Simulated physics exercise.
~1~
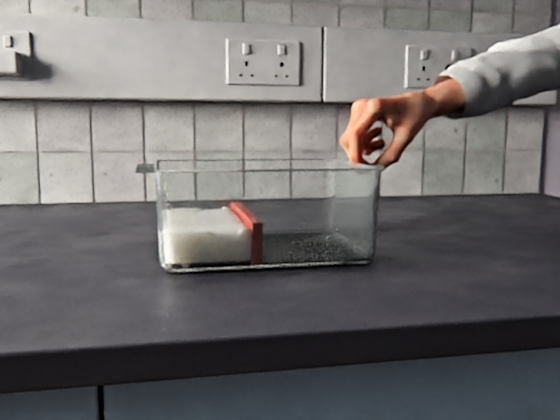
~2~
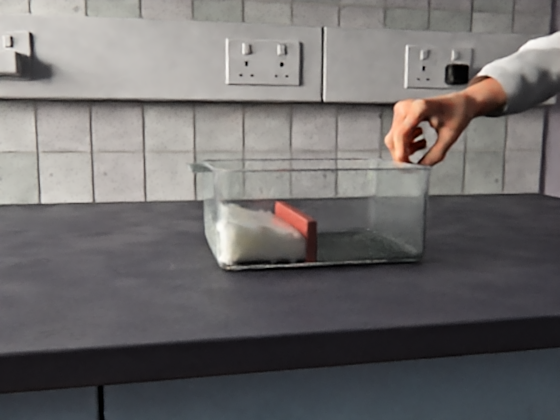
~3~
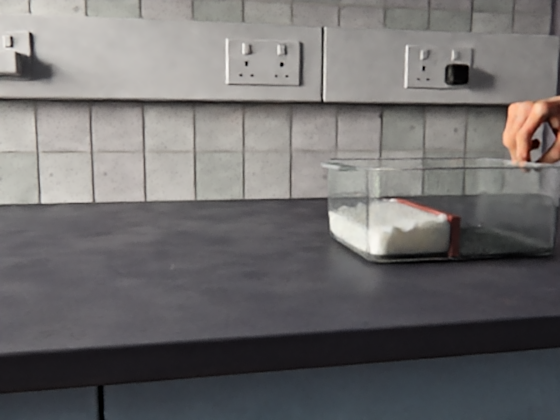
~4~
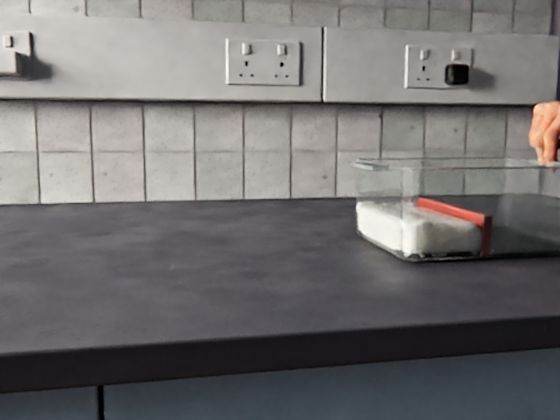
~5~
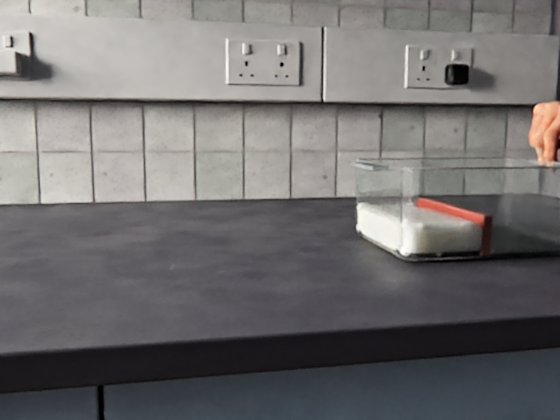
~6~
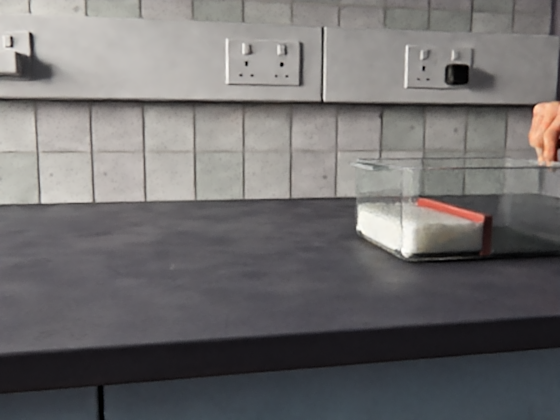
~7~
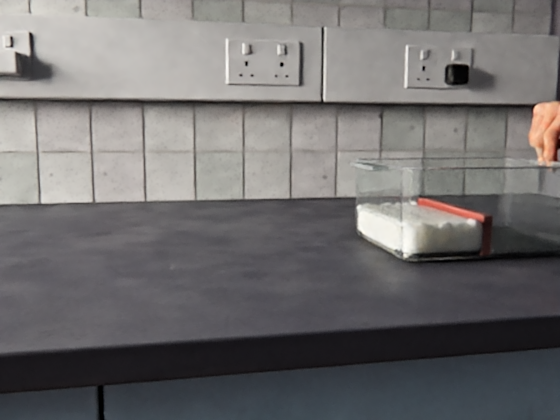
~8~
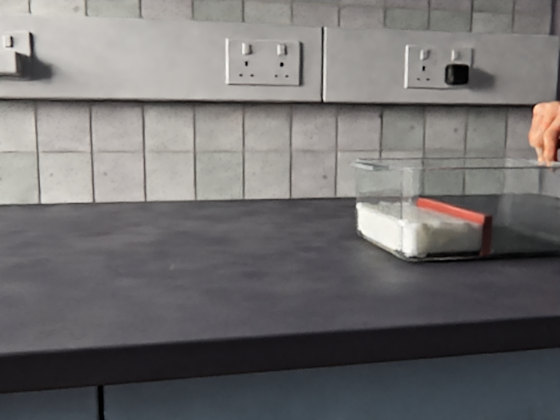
On a dark kitchen worktop, a hand pulled a clear tub to the right, white liquid sloshing on the left of its red divider, then held the rim as the tub stopped and the liquid settled, almost all still on that side.
